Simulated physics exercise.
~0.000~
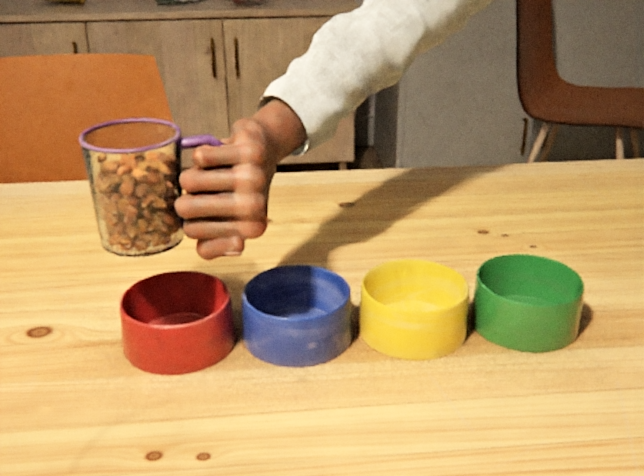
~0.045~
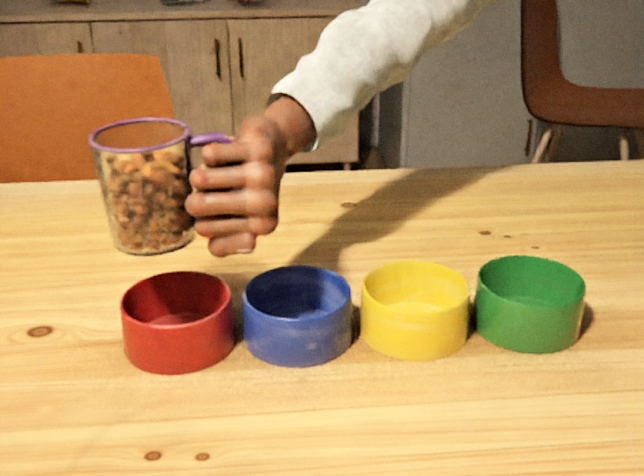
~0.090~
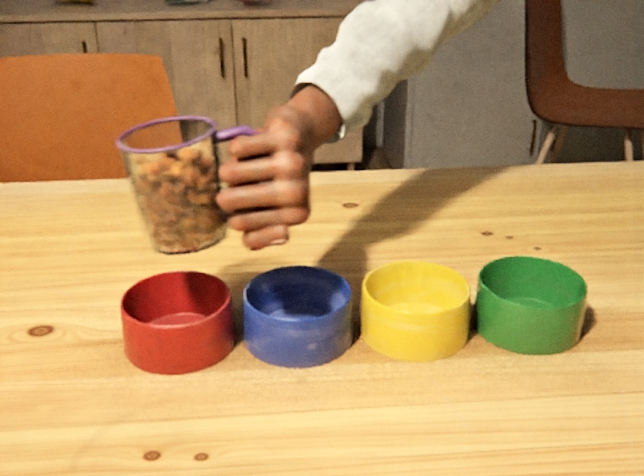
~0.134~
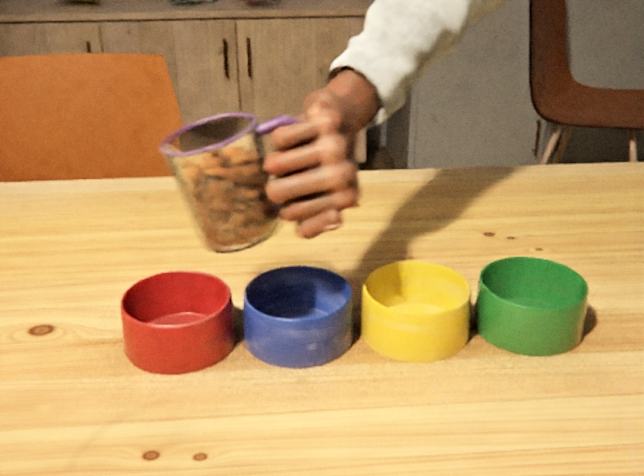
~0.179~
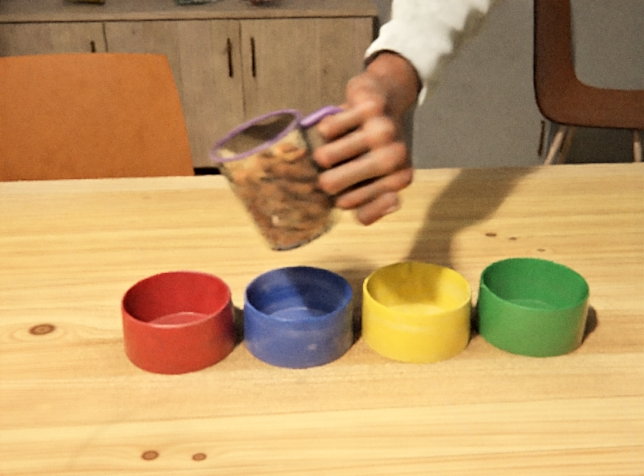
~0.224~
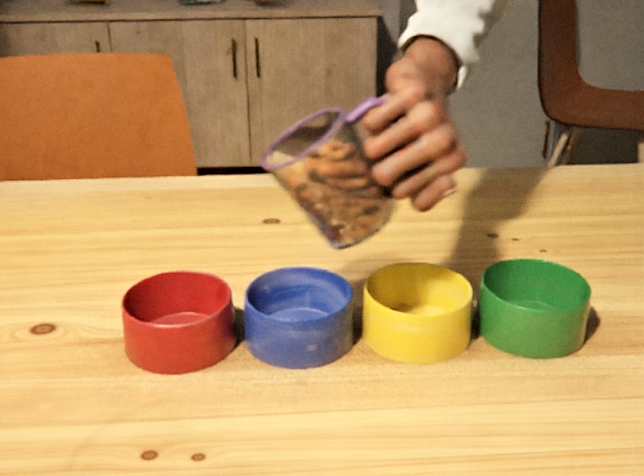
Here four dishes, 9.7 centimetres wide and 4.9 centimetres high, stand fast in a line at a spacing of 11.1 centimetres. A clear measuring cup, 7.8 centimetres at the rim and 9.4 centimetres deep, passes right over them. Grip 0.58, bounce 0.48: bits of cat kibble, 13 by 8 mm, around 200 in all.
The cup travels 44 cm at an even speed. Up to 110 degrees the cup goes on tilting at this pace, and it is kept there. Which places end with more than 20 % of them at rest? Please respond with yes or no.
Red dish no, blue dish no, green dish yes, yellow dish no, counter no.
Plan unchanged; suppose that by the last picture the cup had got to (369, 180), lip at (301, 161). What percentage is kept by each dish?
Kept per dish: Red = 0, blue = 0, green = 90, yellow = 0.
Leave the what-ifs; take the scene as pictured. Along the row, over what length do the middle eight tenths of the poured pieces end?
I'd estimate close to 6 cm.
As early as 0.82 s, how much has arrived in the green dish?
I'd say close to 25 per cent at that point.
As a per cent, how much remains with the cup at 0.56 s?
Around 100 percent.
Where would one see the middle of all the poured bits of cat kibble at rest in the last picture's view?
Somewhere near (540, 305) in the last picture.
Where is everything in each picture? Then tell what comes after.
Cup at (137, 188), tilt 0 degrees, lip at (82, 137), moved 0.0 cm; middle of the pieces at (138, 203); red dish at (175, 298); blue dish at (297, 291); yellow dish at (415, 285); green dish at (530, 279), in the first frame.
Cup at (148, 187), tilt 2 degrees, lip at (92, 138), moved 0.8 cm; middle of the pieces at (149, 202), in the second frame.
Cup at (179, 186), tilt 7 degrees, lip at (119, 141), moved 3.4 cm; middle of the pieces at (181, 201), in the third frame.
Cup at (227, 184), tilt 15 degrees, lip at (164, 147), moved 7.4 cm; middle of the pieces at (231, 199), in the fourth frame.
Cup at (280, 183), tilt 24 degrees, lip at (214, 154), moved 12.0 cm; middle of the pieces at (286, 196), in the fifth frame.
Cup at (333, 181), tilt 33 degrees, lip at (265, 163), moved 16.5 cm; middle of the pieces at (341, 194); red dish at (177, 297); blue dish at (299, 293); yellow dish at (418, 288); green dish at (536, 284). The cup turns about 200 degrees a second and travels 100 cm a second, in the sixth frame.
After 0.43 s, tilt 74 degrees; cup holds 100 %.
Then, at 0.56 s, tilt 99 degrees; cup holds 100 %.
After 0.82 s, tilt 110 degrees; cup holds 70 %, green 25 %.
In the end, at 2.9 s, red 0 %, blue 0 %, green 95 %, yellow 0 %, counter 0 %, cup 5 %.
